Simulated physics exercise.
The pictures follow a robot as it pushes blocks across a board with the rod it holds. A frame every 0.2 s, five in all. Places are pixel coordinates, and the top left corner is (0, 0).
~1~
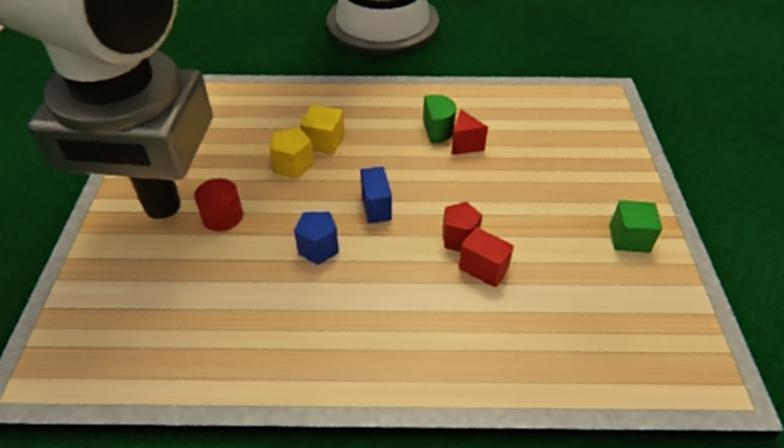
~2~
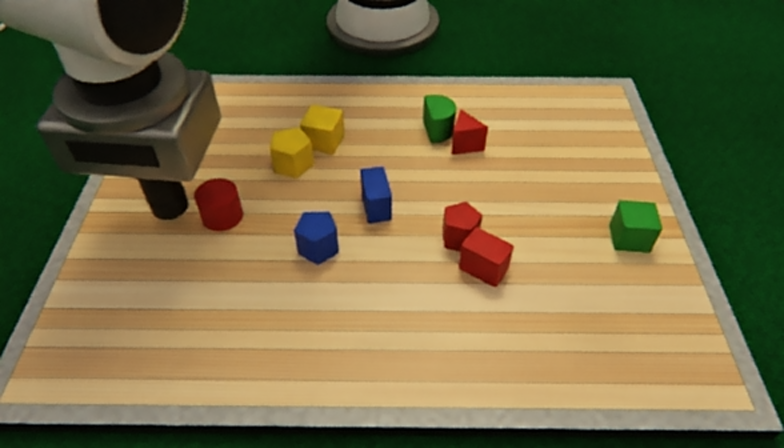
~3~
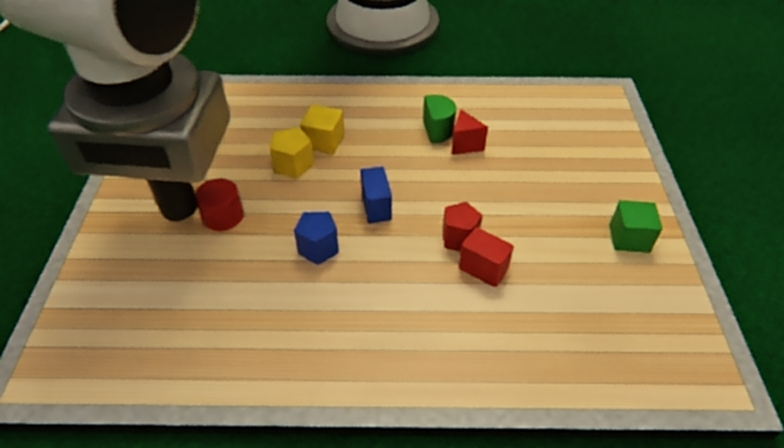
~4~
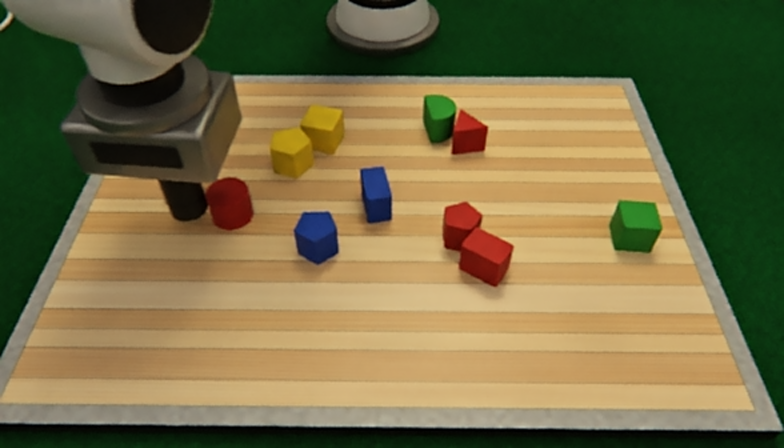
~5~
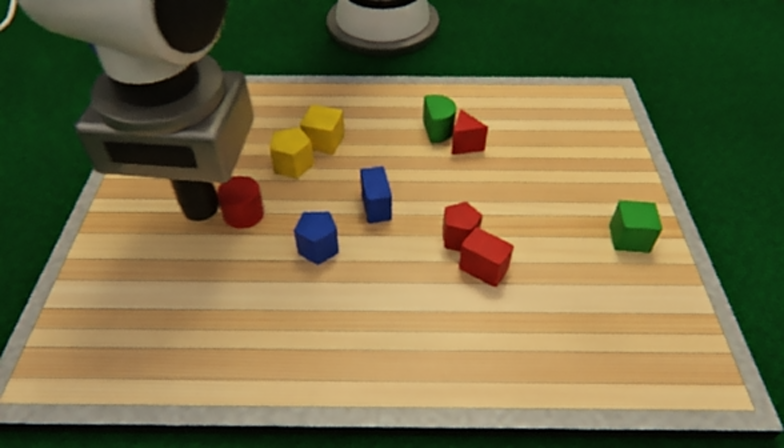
The clip opens on a wooden board scattered with red, blue, yellow and green blocks, a robot arm holding a dark rod just left of a red cylinder. The arm moves the rod right until it meets the cylinder, then pushes it a short way right, while the other blocks stay still.
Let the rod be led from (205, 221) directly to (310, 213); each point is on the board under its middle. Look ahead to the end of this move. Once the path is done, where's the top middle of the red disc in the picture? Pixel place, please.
So, by the moment the path ends, you'll find the top centre of the red disc at (331, 167).
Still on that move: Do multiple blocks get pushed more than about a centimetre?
No, that is not how it ends up.
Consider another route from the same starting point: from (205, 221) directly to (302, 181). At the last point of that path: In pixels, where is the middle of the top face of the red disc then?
The centre of its top face lies at (322, 176).
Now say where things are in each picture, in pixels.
In the first picture, tip of the rod at (163, 207), middles of tops, red disc at (216, 192), blue pentagon at (316, 224).
In the second picture, rod at (171, 208), nothing pushed.
In the third picture, rod at (179, 209), nothing pushed.
In the fourth picture, rod at (190, 209), red disc at (226, 191).
In the fifth picture, rod at (201, 209), red disc at (238, 190), blue pentagon at (316, 224).
On the path given first. One third of the way, rod at (239, 206); red disc at (274, 183).
Two thirds of the way, rod at (273, 203); red disc at (305, 176).
At the end, rod at (308, 201); red disc at (331, 167); blue pentagon unmoved.
